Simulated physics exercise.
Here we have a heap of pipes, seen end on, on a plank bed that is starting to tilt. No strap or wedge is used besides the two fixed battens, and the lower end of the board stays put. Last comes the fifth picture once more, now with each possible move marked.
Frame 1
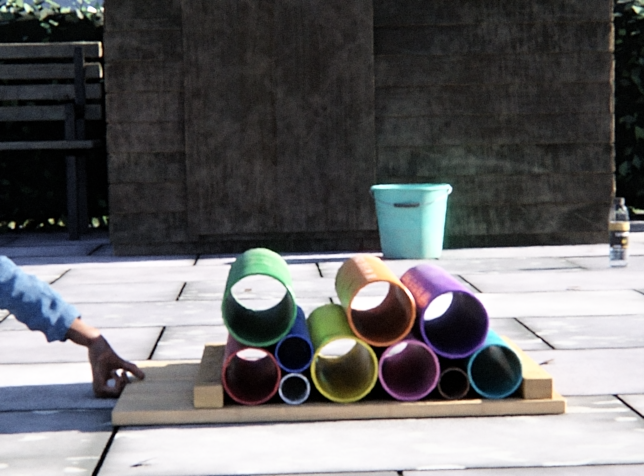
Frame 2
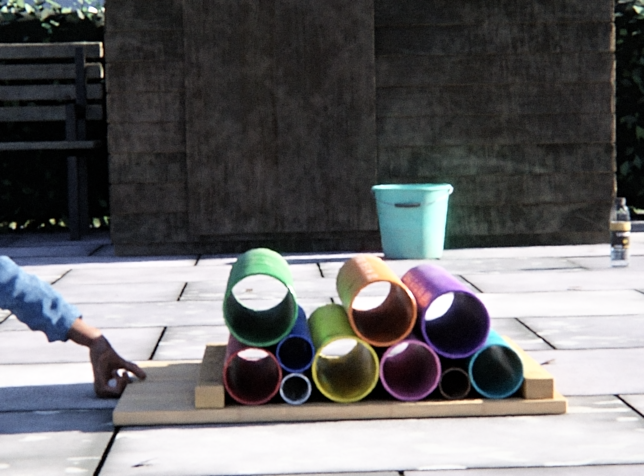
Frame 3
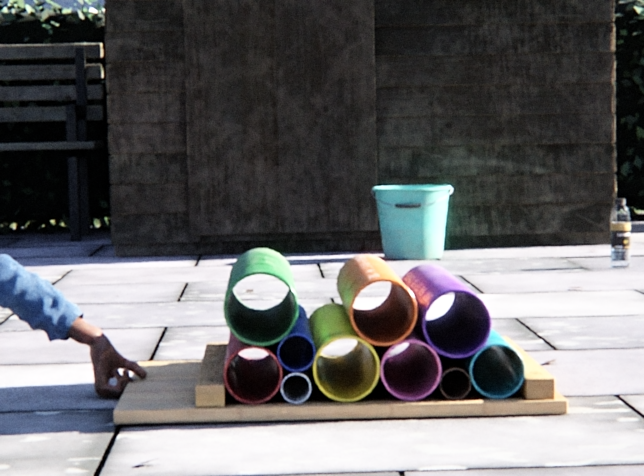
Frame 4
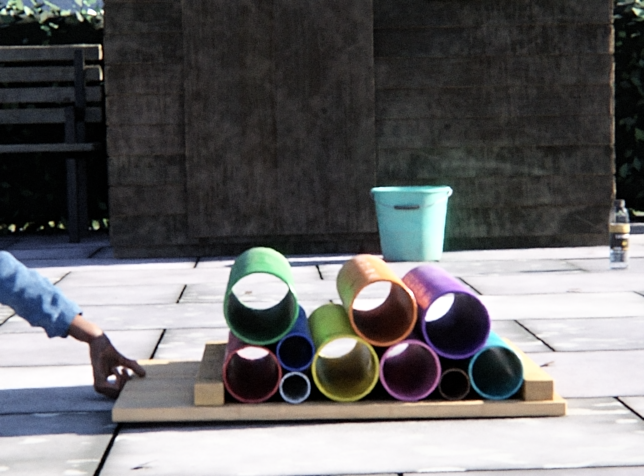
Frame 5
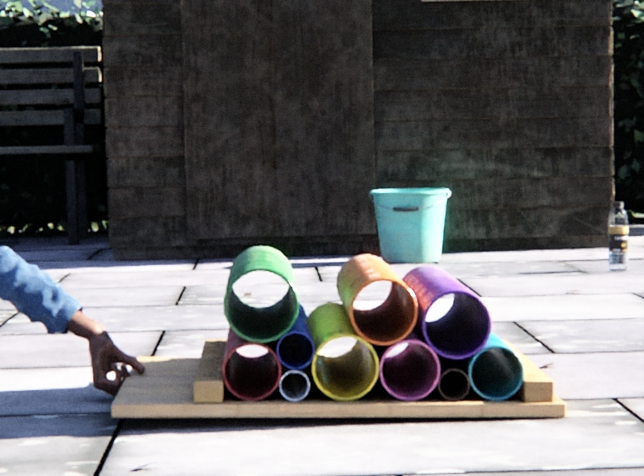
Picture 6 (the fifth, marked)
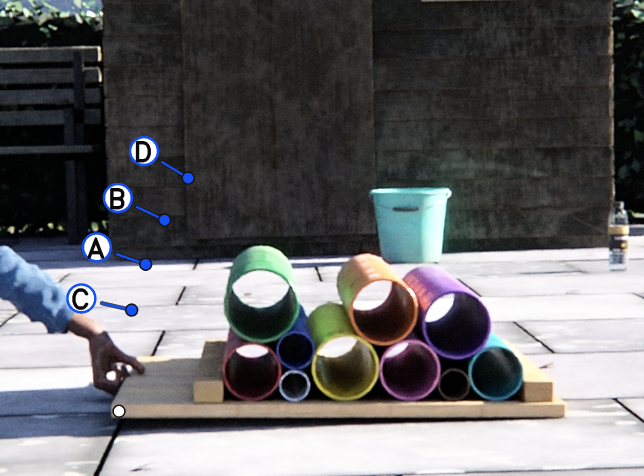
We see a hand at the left gripping the end of a plank bed that holds a heap of colourful pipes, with a turquoise bucket behind; the board tilts barely, if at all, and the pipes keep their arrangement.
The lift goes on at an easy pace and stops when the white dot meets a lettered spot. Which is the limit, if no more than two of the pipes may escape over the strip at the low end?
D is the limit.
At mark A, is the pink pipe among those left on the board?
Yes.
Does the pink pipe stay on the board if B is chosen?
Yes.
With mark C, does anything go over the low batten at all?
At C: No.
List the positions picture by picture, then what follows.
Red pipe (251, 376); white pipe (294, 388); yellow pipe (344, 369), in the first frame.
Yellow pipe (346, 369); pink pipe (410, 370), in the second frame.
Board (334, 376); red pipe (253, 375); white pipe (296, 388); orange pipe (383, 312), in the third frame.
Board (333, 375); red pipe (252, 374); white pipe (295, 388), in the fourth frame.
Board (332, 374); red pipe (252, 372); white pipe (294, 386), in the fifth frame.
On the marked copy, A at (146, 264); B at (164, 220); C at (132, 310); D at (188, 178); the white dot at (119, 411).
With D. Early on, board at 19°.
Further on, board at 33°.
At the end, board at 33°, none over the low batten.
As for the rest, A none over the low batten; B none over the low batten; C none over the low batten.
